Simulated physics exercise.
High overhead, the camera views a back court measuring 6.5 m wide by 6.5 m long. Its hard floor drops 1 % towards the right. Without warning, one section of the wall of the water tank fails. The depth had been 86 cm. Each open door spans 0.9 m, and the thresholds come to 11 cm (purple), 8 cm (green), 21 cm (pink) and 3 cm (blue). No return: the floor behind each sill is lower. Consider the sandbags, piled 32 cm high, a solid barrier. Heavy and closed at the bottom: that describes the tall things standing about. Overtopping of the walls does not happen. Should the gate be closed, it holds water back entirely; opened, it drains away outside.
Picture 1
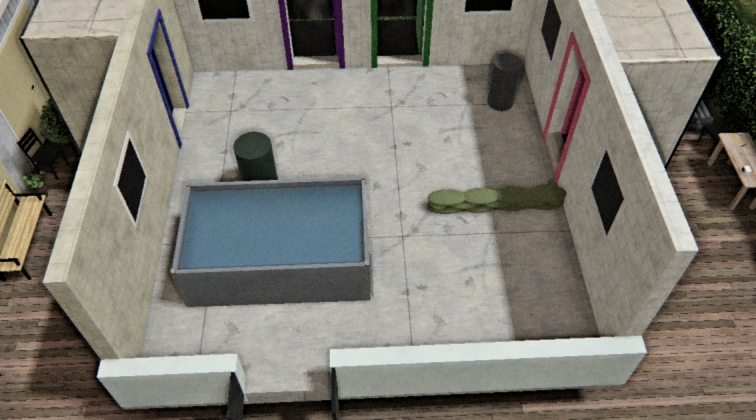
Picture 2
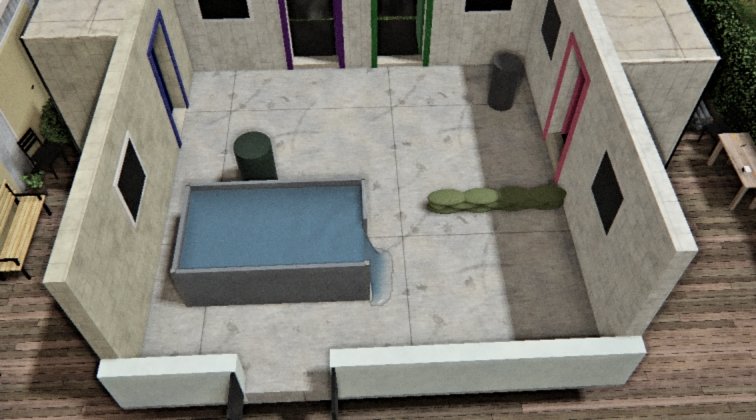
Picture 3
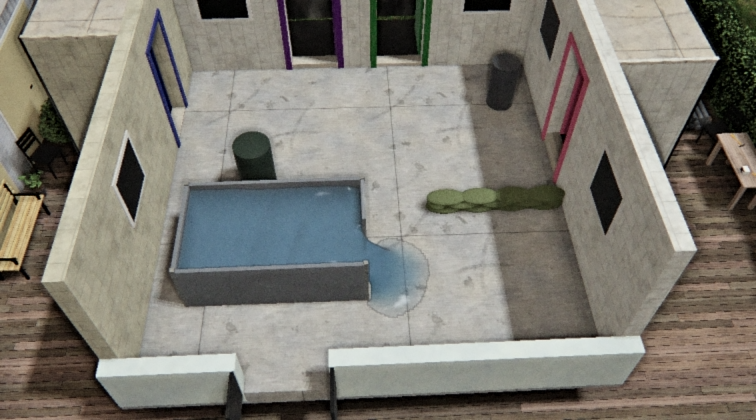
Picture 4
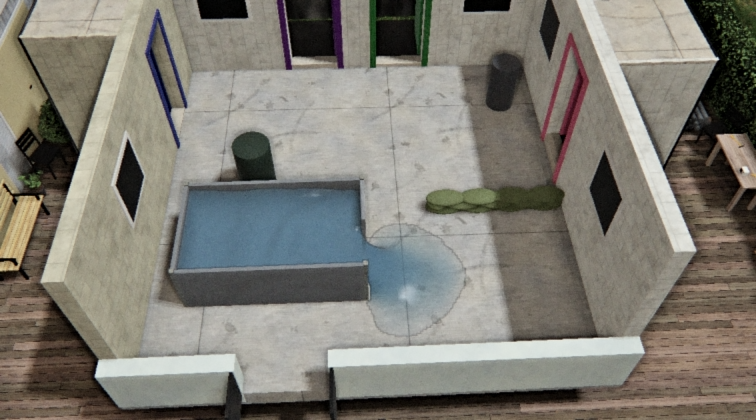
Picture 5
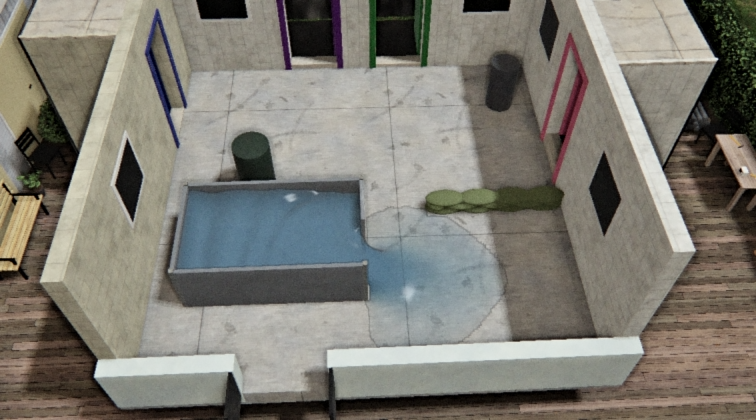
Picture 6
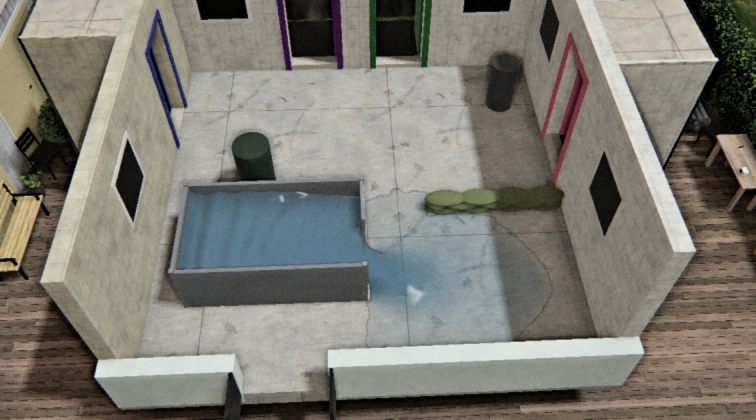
In a walled courtyard, the right side of a full water tank gave way, and water poured out and spread across the pale floor in a widening puddle, reaching past the low green sandbags.
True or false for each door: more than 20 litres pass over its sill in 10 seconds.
Per door: The purple door: False; the green door: False; the pink door: False; the blue door: False.
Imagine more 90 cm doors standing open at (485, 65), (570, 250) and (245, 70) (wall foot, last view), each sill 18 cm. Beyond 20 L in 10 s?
Less, more, less.
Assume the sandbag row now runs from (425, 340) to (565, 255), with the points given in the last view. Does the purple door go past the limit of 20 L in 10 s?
At purple, compared with that limit: Limit not reached.
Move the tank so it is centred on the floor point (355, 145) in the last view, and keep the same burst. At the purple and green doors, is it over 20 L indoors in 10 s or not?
For the purple door, the amount is acceptable; for the green door, the amount is too high.
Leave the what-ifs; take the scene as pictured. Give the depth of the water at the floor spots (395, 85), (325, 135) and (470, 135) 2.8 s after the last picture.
Listed order: 0 / 0 / 1 cm.
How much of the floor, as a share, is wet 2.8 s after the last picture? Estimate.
I'd say around 25 % is wet.
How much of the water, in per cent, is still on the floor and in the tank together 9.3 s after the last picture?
Some 96 per cent remains.
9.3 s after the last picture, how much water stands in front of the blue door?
Roughly 4.0 centimetres.
Then, 0.7 s after the last picture water covers 25 % of the floor and is deepest (52 cm) near (601, 362); purple door not reached, green door not reached, pink door not reached, blue door not reached.
Then, 1.5 s after the last picture water covers 25 % of the floor and is deepest (48 cm) near (548, 353); purple door not reached, green door not reached, pink door not reached, blue door not reached.
Then, 2.8 s after the last picture water covers 25 % of the floor and is deepest (36 cm) near (577, 276); purple door not reached, green door not reached, pink door 1 cm at the sill, 0 L in, blue door not reached.
Then, 5.3 s after the last picture water covers 50 % of the floor and is deepest (32 cm) near (601, 362); purple door not reached, green door not reached, pink door 1 cm at the sill, 0 L in, blue door not reached.
Then, 9.3 s after the last picture water covers 80 % of the floor and is deepest (22 cm) near (588, 363); purple door 8 cm at the sill, 0 L in, green door 6 cm at the sill, 0 L in, pink door 1 cm at the sill, 0 L in, blue door 4 cm at the sill, 1 L in.
